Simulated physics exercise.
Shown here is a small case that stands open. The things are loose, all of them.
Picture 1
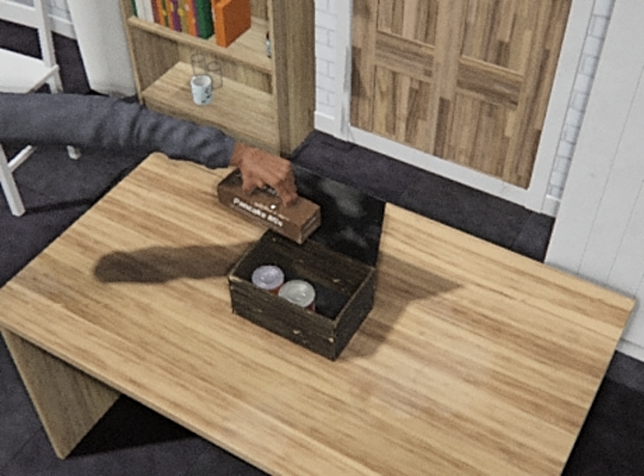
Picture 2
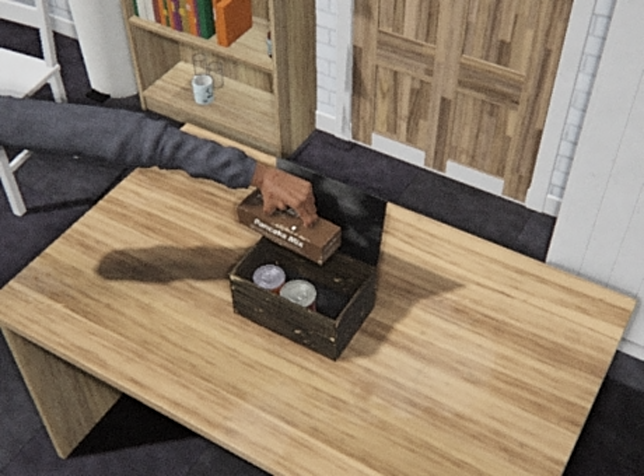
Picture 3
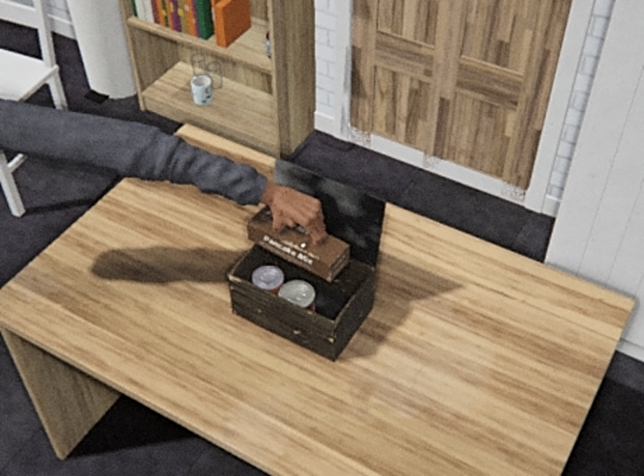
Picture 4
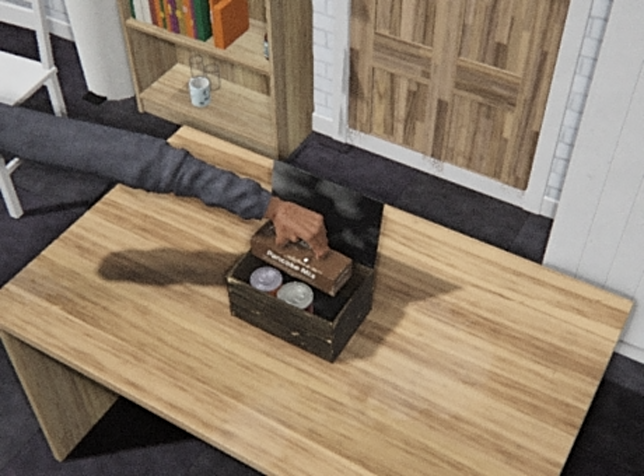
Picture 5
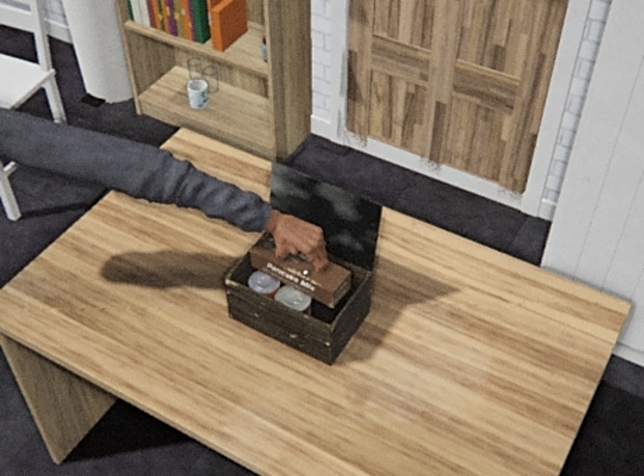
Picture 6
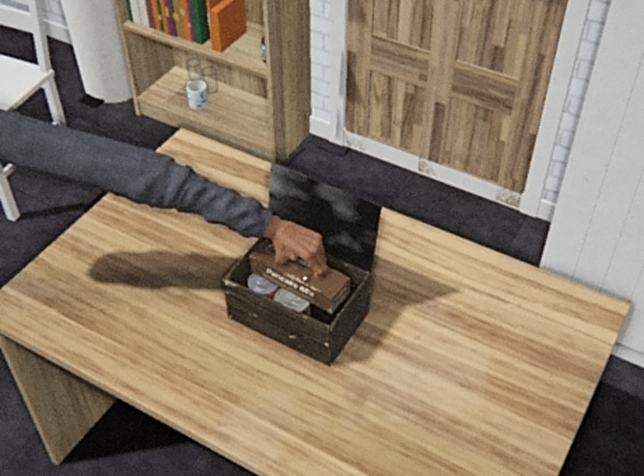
A hand in a dark grey sleeve grips a brown carton above a small open dark case on a light wooden table, seen from above at an angle. Two round lidded containers sit in the case, with a shelf of books and a mug behind and a wooden door to the right. The arm moves the carton rightward, then lowers it into the case behind the containers.
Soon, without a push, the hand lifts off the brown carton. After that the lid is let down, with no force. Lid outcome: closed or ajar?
Lid seats.
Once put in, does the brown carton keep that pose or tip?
By the end it has leaned over.
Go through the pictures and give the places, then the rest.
On its way; brown carton (268, 205), in the first frame.
On its way; brown carton (289, 225), in the second frame.
On its way; brown carton (298, 242), in the third frame.
On its way; brown carton (301, 257), in the fourth frame.
On its way; brown carton (300, 269), in the fifth frame.
In place under the hand; brown carton (299, 275), in the sixth frame.
Then, 0.40 s on from there, brown carton on its side near (310, 285).
Then, 1.40 s on from there, lid 72° above the rim; brown carton on its side near (309, 288).
Then, 1.80 s on from there, lid 44° above the rim; brown carton on its side near (309, 288).
Then, 2.20 s on from there, lid 9° above the rim; brown carton on its side near (309, 288).
In the end, lid shut; toppled in the box, brown carton; the other 2 unmoved. At the end, from the last picture's camera, brown carton near (309, 288).
